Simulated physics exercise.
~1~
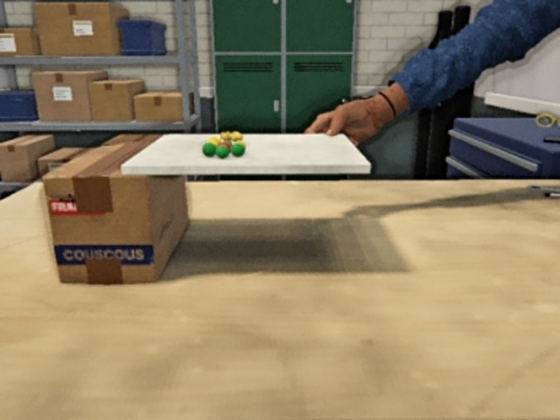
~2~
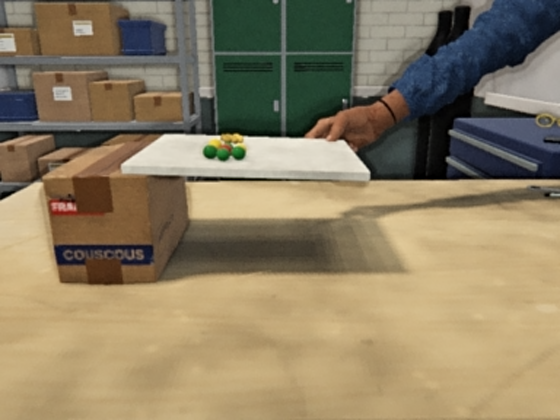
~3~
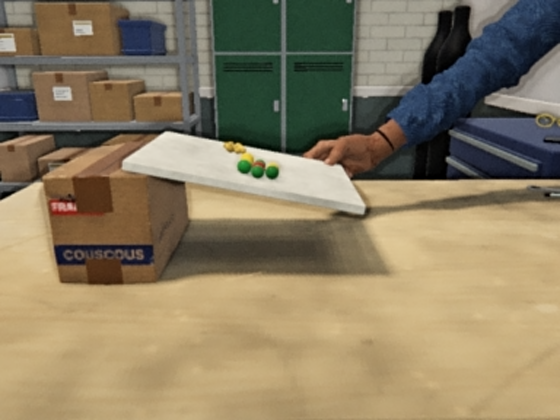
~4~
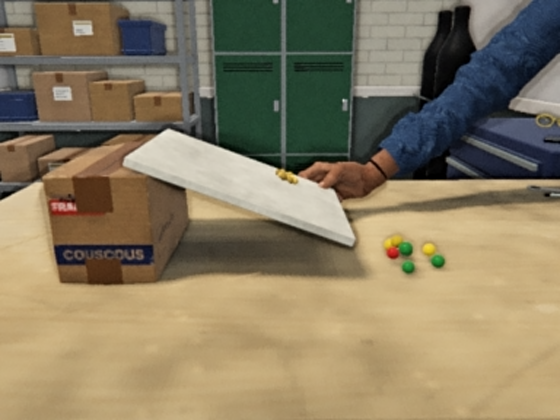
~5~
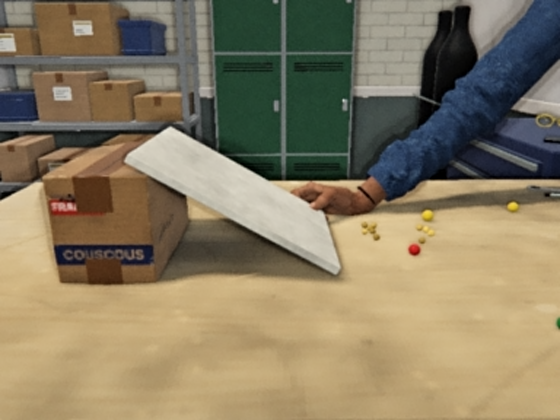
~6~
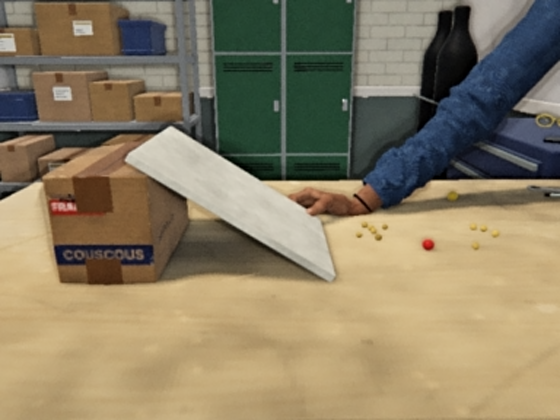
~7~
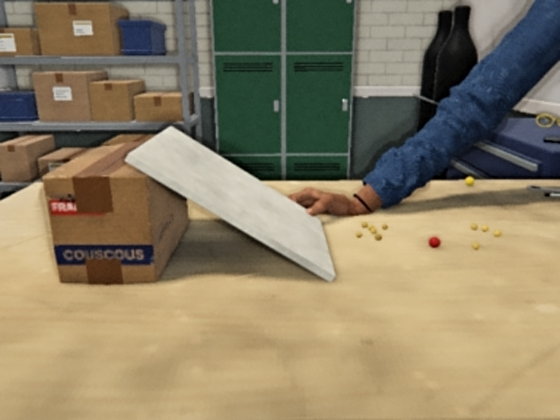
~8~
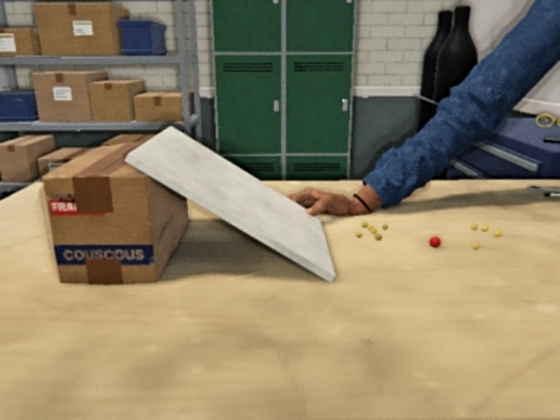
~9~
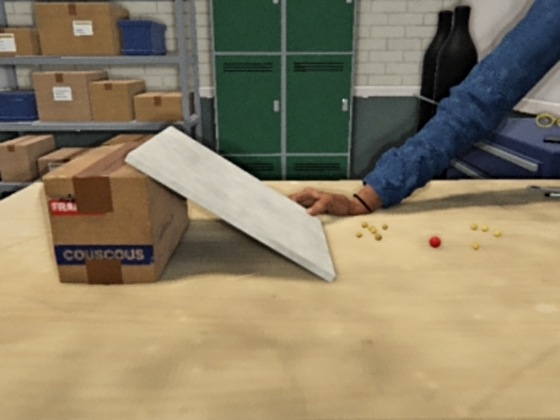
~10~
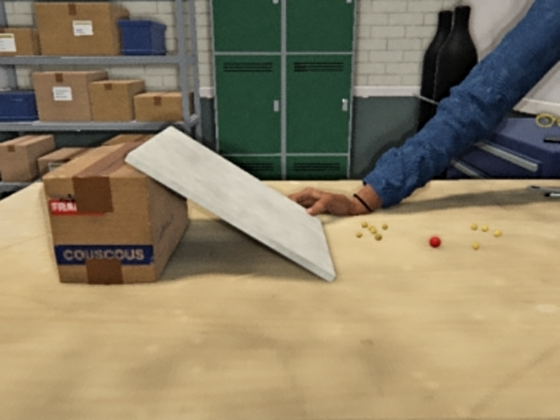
A hand lowers a board's end, and colored balls roll off while small yellow bits stop nearby.
